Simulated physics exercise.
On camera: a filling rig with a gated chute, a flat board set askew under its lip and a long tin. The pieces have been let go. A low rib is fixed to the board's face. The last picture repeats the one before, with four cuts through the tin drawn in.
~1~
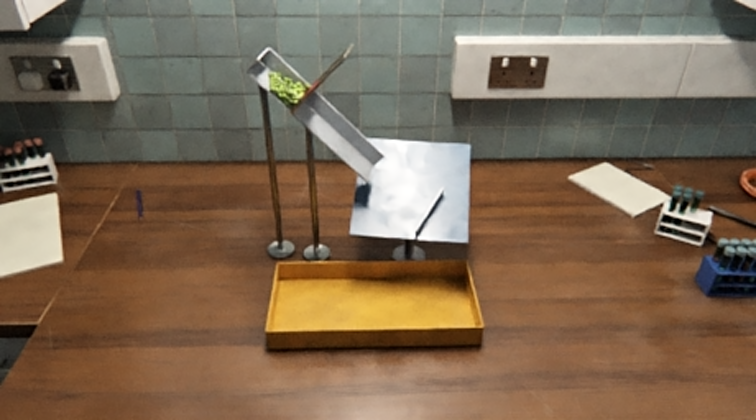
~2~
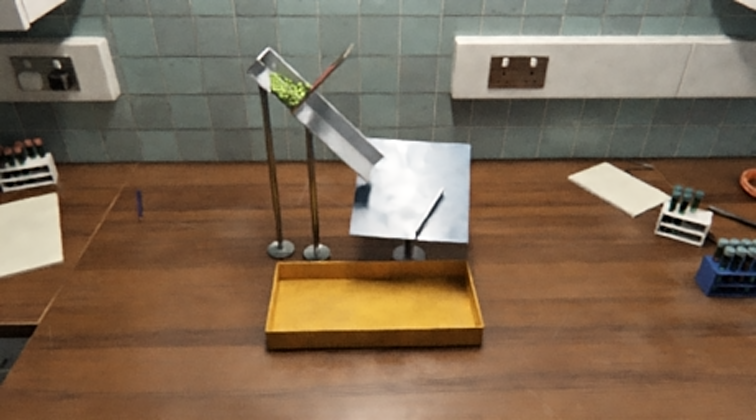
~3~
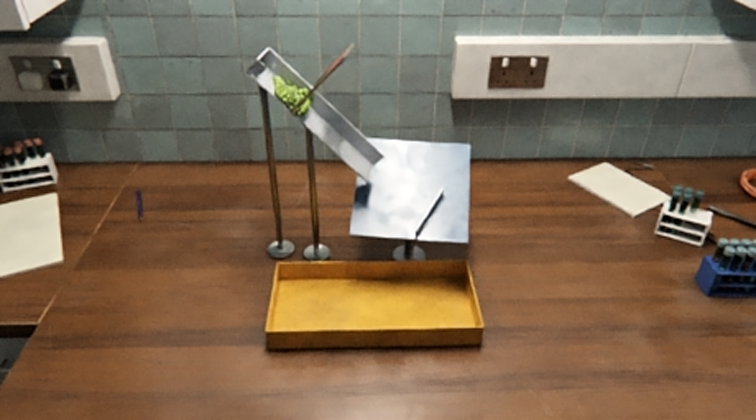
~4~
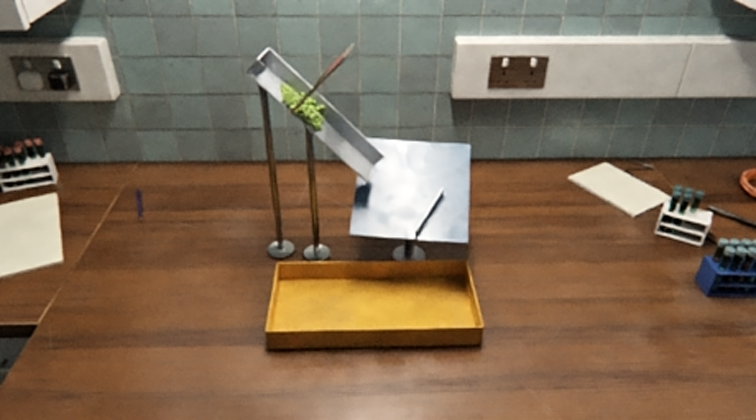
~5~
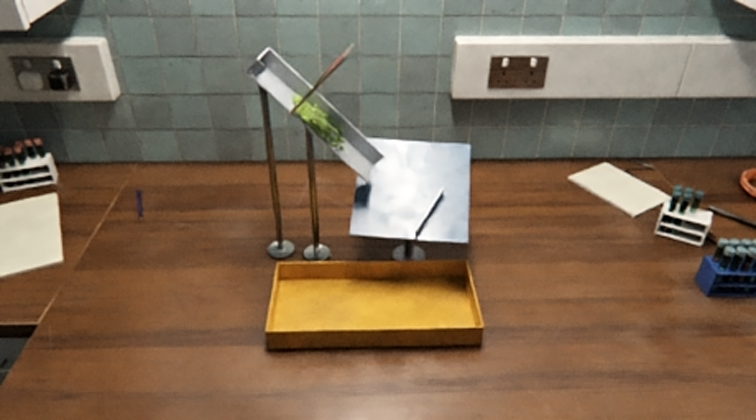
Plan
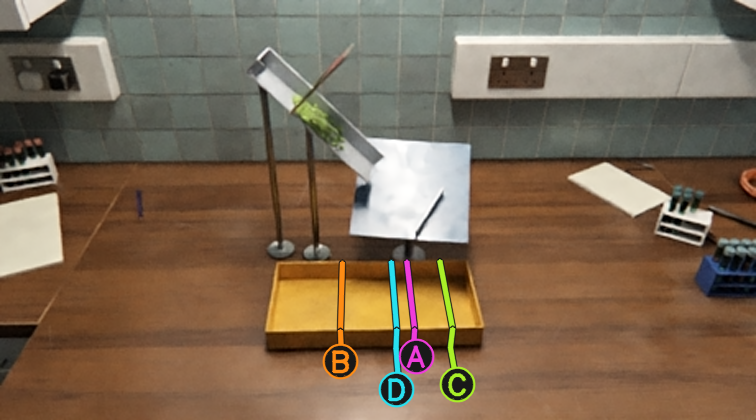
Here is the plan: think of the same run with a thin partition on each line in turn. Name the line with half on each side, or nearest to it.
Take D.
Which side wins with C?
The left side.
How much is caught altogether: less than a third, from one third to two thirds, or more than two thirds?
About that: More than two thirds.
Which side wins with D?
The right side.
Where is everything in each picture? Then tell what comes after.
Load behind the gate (291, 91), dried peas; lip of the chute (370, 174), sloping fairly steeply, in the first picture.
Middle of the board (412, 188), tilted gently; middle of its low edge (408, 239); of its high edge (416, 141), in the second picture.
Front corners of the tin (266, 331) and (483, 327), empty; front of the load (304, 114), in the third picture.
Middle of the load (303, 107); its front (320, 128), roughly a third of the way to the lip; rib from (443, 187) to (416, 230), in the fourth picture.
Middle of the load (316, 119); its front (342, 147), roughly two thirds of the way to the lip, in the fifth picture.
On the marked copy, line A crosses the front rim at (414, 328); line B crosses the front rim at (340, 329); line C crosses the front rim at (452, 327); line D crosses the front rim at (396, 328).
For line A, of what is caught, the larger part on the left of the divider, about a tenth on the right.
For line B, of what is caught, not one piece on the left of the divider, every piece on the right.
For line C, of what is caught, almost all on the left of the divider, just a few on the right.
For line D, of what is caught, roughly a third on the left of the divider, roughly two thirds on the right.
